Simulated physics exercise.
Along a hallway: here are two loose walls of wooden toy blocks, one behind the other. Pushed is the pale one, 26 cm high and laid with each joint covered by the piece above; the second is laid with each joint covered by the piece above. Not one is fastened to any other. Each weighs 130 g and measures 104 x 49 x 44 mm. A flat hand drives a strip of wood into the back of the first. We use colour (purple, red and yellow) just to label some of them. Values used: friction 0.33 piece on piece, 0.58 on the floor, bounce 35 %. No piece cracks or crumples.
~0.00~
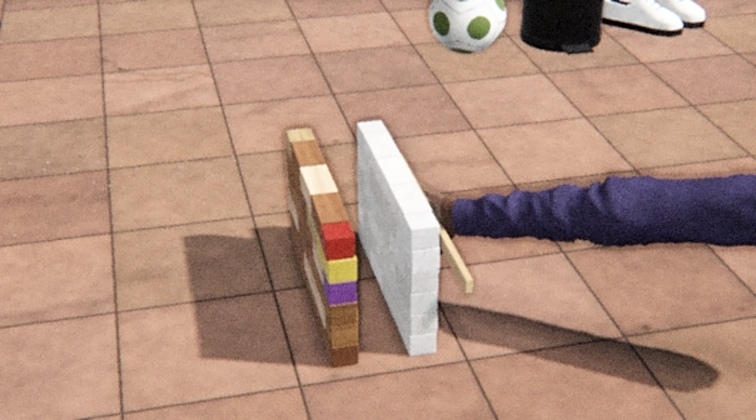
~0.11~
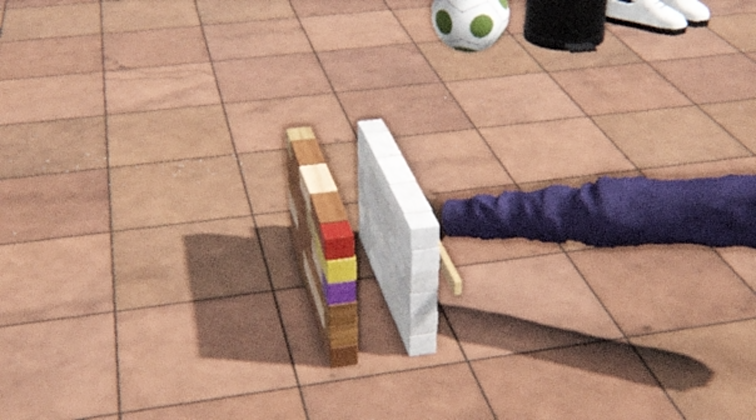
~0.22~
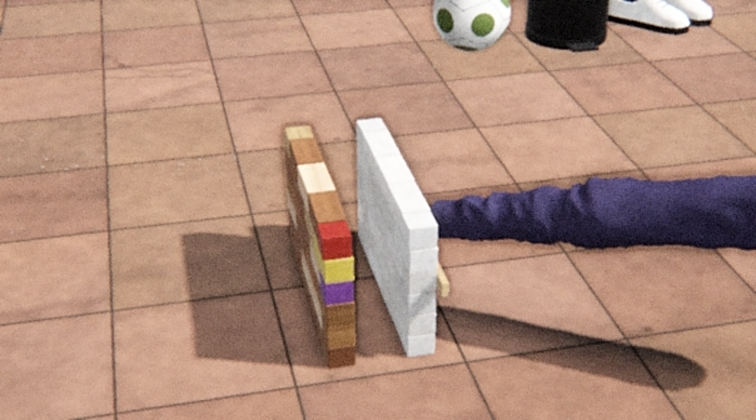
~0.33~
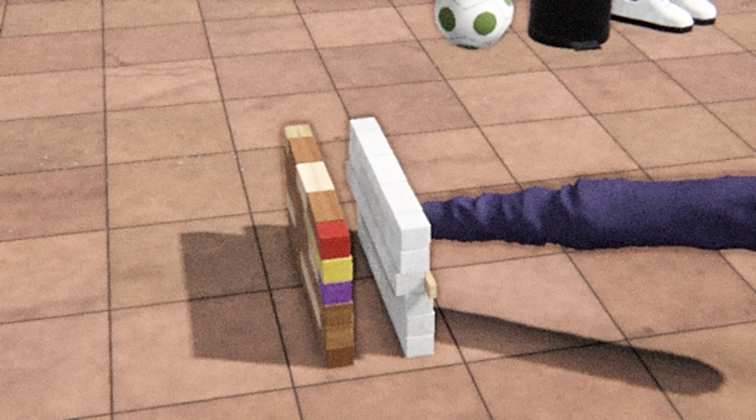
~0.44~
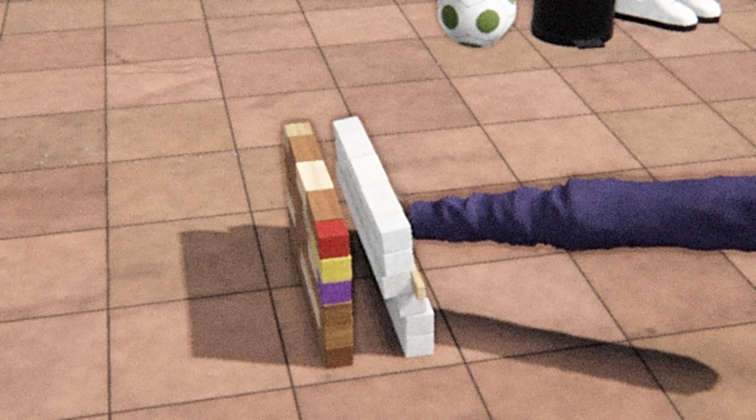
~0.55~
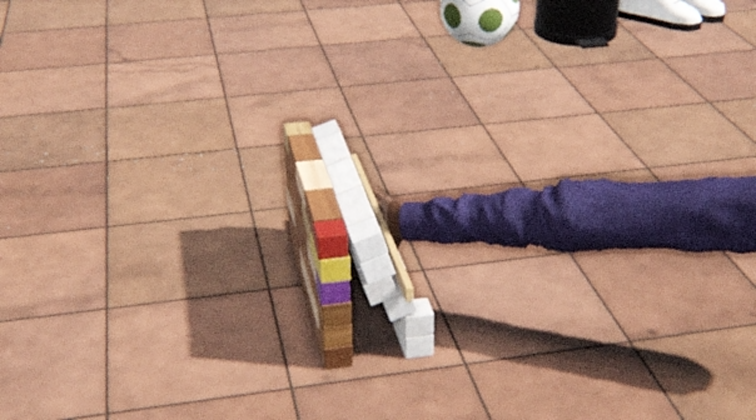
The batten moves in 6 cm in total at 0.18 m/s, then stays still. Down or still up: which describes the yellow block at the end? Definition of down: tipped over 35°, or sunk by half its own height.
Down.
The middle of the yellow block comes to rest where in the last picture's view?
Near (178, 367).
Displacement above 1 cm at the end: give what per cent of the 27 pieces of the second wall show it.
The share is 90 %.
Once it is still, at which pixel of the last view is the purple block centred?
Roughly at (240, 361).
After 0.76 s, 12 of the pale wall down; none of the 27 blocks of the second wall down, 22 disturbed; yellow block 12° from how it stood; red block 12° from how it stood.
After 0.92 s, 19 of the pale wall down; 22 of the 27 blocks of the second wall down; yellow block 43° from how it stood, 38 mm lower; purple block 43° from how it stood, 24 mm lower.
After 1.18 s, 19 of the pale wall down; 23 of the 27 blocks of the second wall down; yellow block 73° from how it stood, 17 cm lower; red block on its side.
In the end (2.7 s), 22 of the pale wall down; 23 of the 27 blocks of the second wall down; yellow block on its side; red block on its side; purple block on its side. From the last view, middles, yellow block near (178, 367), red block near (128, 408).
